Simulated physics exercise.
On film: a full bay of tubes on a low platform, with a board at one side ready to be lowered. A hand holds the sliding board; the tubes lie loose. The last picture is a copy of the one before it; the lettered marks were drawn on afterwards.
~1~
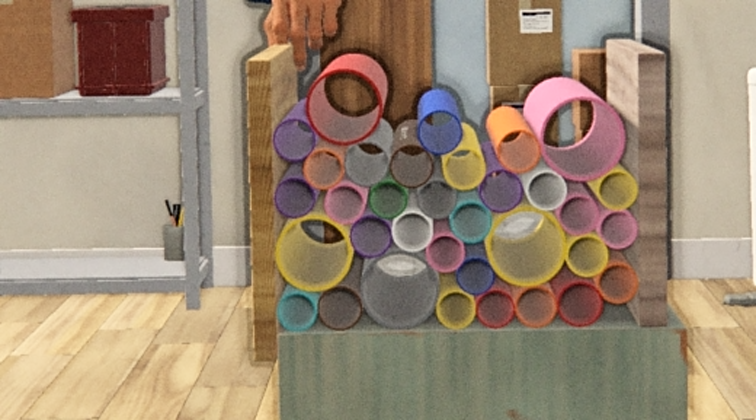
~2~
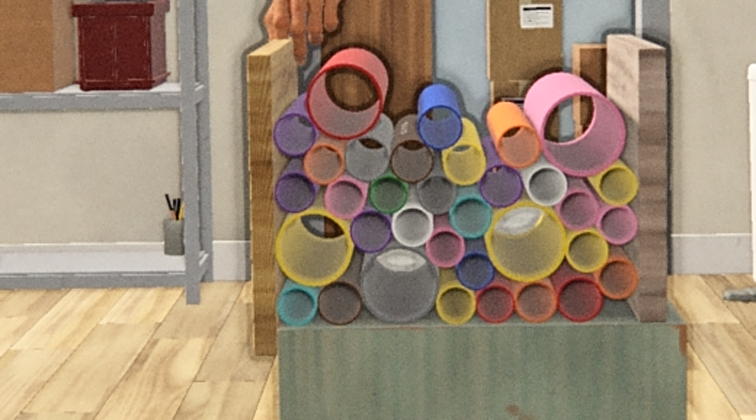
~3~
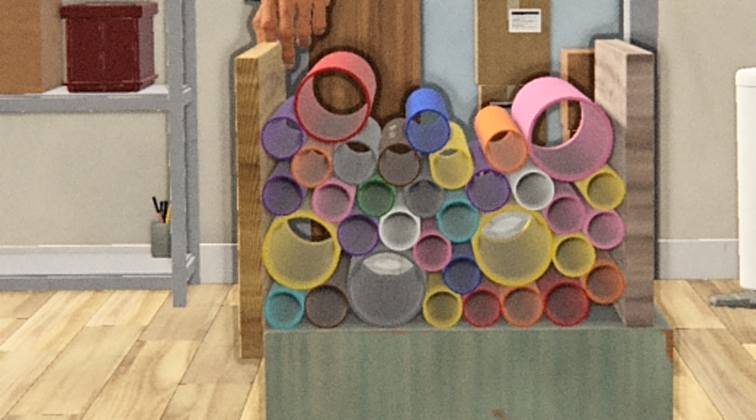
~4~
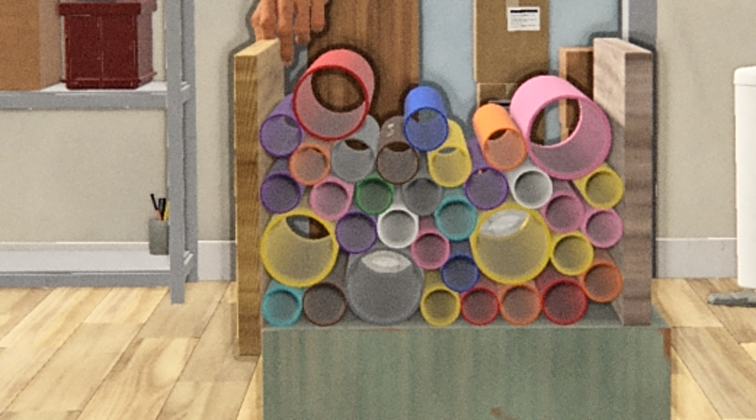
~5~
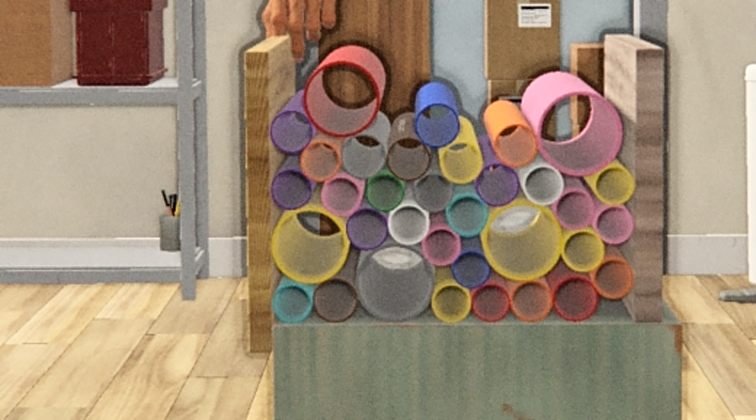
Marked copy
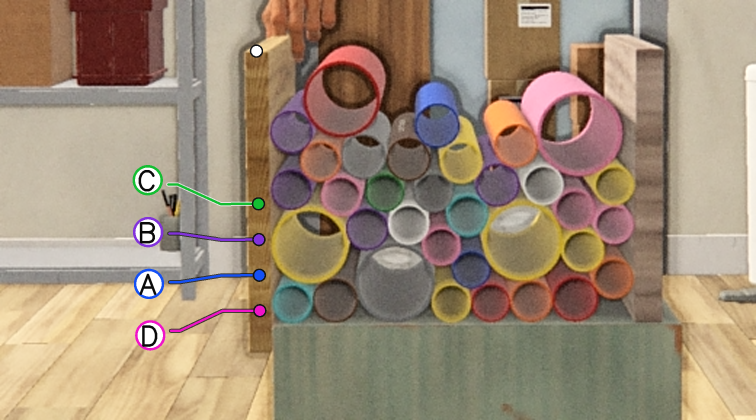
A hand rests on the left board beside a full stack of loose, colourful, motionless tubes.
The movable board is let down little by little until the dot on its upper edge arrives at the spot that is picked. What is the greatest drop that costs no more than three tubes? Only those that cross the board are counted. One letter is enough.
The answer is mark C.
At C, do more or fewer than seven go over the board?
At C, fewer than seven.
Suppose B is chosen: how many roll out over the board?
The count is four.
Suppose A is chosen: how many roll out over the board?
It comes to four.
On the marked copy, A at (259, 275); B at (258, 240); C at (258, 204); D at (259, 311); the white dot at (256, 51).
Taking C. A third of the way, top of the board (270, 125).
Two thirds of the way, top of the board (271, 203).
When it is over, top of the board (271, 203), one out over the board.
As for the rest, A four out over the board; B four out over the board; D more than three out over the board.
